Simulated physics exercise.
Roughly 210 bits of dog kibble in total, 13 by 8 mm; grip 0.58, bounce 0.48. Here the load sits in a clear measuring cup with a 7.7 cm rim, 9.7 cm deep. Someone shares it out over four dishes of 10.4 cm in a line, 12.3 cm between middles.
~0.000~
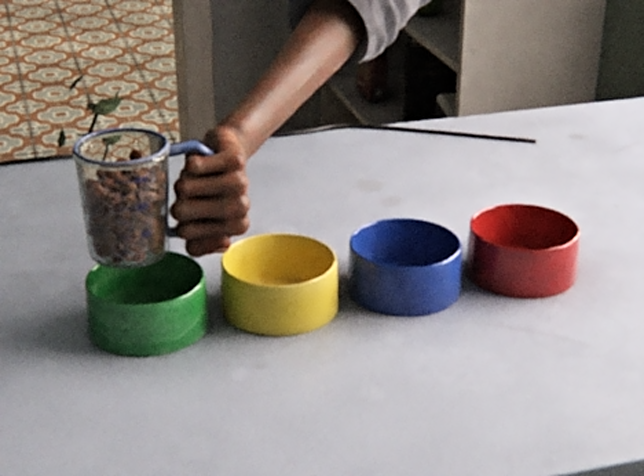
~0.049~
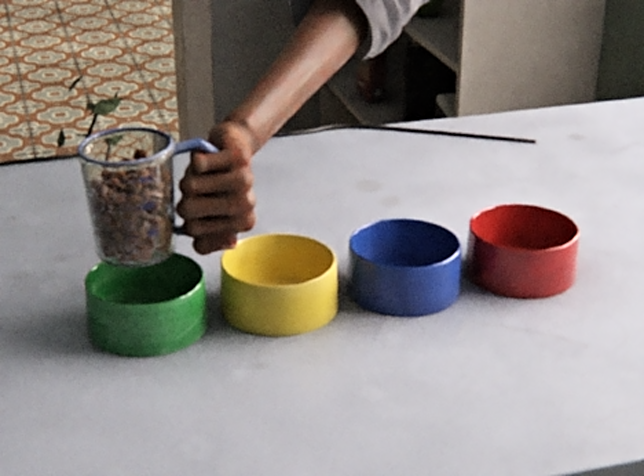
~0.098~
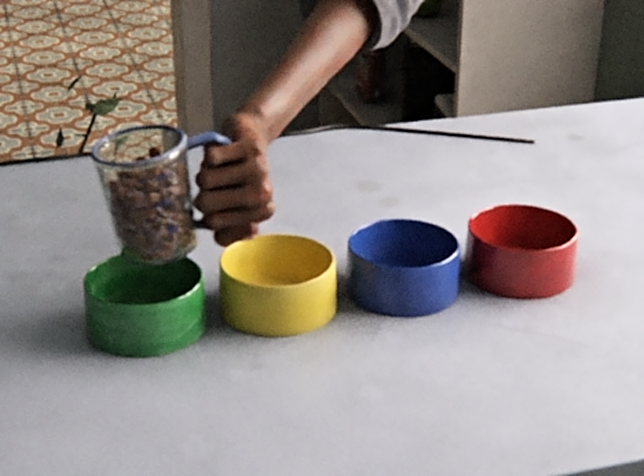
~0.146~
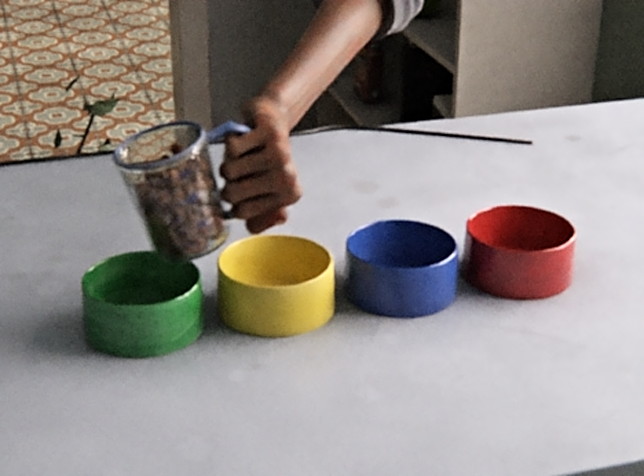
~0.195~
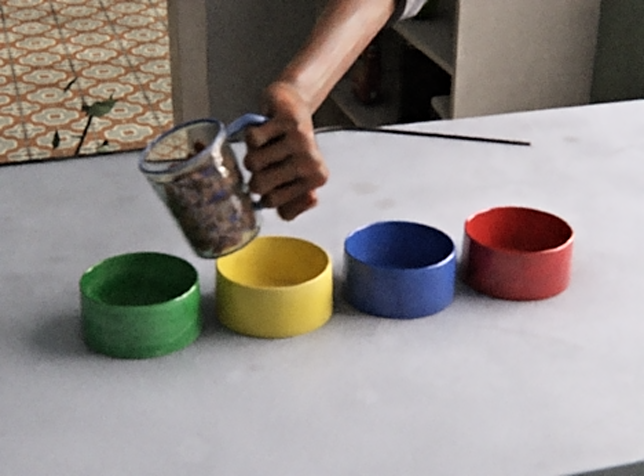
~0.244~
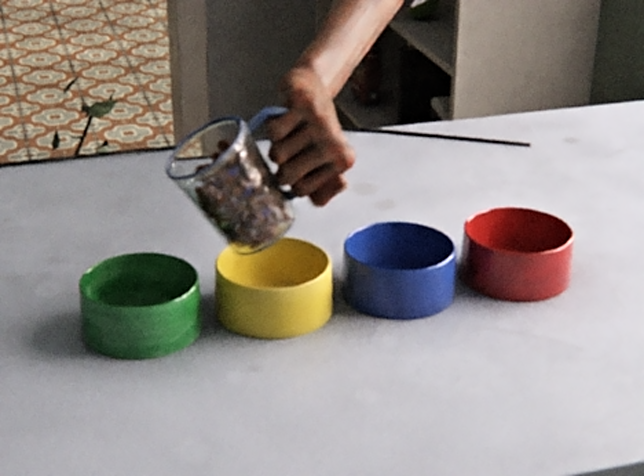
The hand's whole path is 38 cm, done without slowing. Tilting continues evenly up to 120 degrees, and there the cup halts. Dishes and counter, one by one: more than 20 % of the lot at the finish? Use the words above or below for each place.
Red: Above; blue: Below; green: Below; yellow: Below; counter: Above.
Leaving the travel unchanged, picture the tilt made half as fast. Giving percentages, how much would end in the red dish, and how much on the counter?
In that case red 50; counter 50.
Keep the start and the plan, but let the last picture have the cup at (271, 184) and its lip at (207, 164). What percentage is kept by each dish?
The red dish keeps 40, the blue dish 10, the green dish 0 and the yellow dish 0.
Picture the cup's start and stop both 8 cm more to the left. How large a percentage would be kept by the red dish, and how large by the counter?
In that case, red: 0; counter: 0.
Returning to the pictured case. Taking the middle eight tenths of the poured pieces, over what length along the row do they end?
11 cm, roughly.
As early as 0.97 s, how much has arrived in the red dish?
I'd say around 20 per cent.
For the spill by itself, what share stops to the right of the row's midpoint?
Roughly 100 per cent of them.
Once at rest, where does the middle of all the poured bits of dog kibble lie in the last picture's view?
Roughly pixel (477, 270).
After 0.50 s, tilt 75 degrees; cup holds 100 %.
After 0.68 s, tilt 106 degrees; cup holds 95 %, blue 5 %.
After 0.97 s, tilt 120 degrees; cup holds 70 %, red 20 %, blue 10 %.
By 2.2 s all is still; red 50 %, blue 10 %, green 0 %, yellow 0 %, counter 40 %.
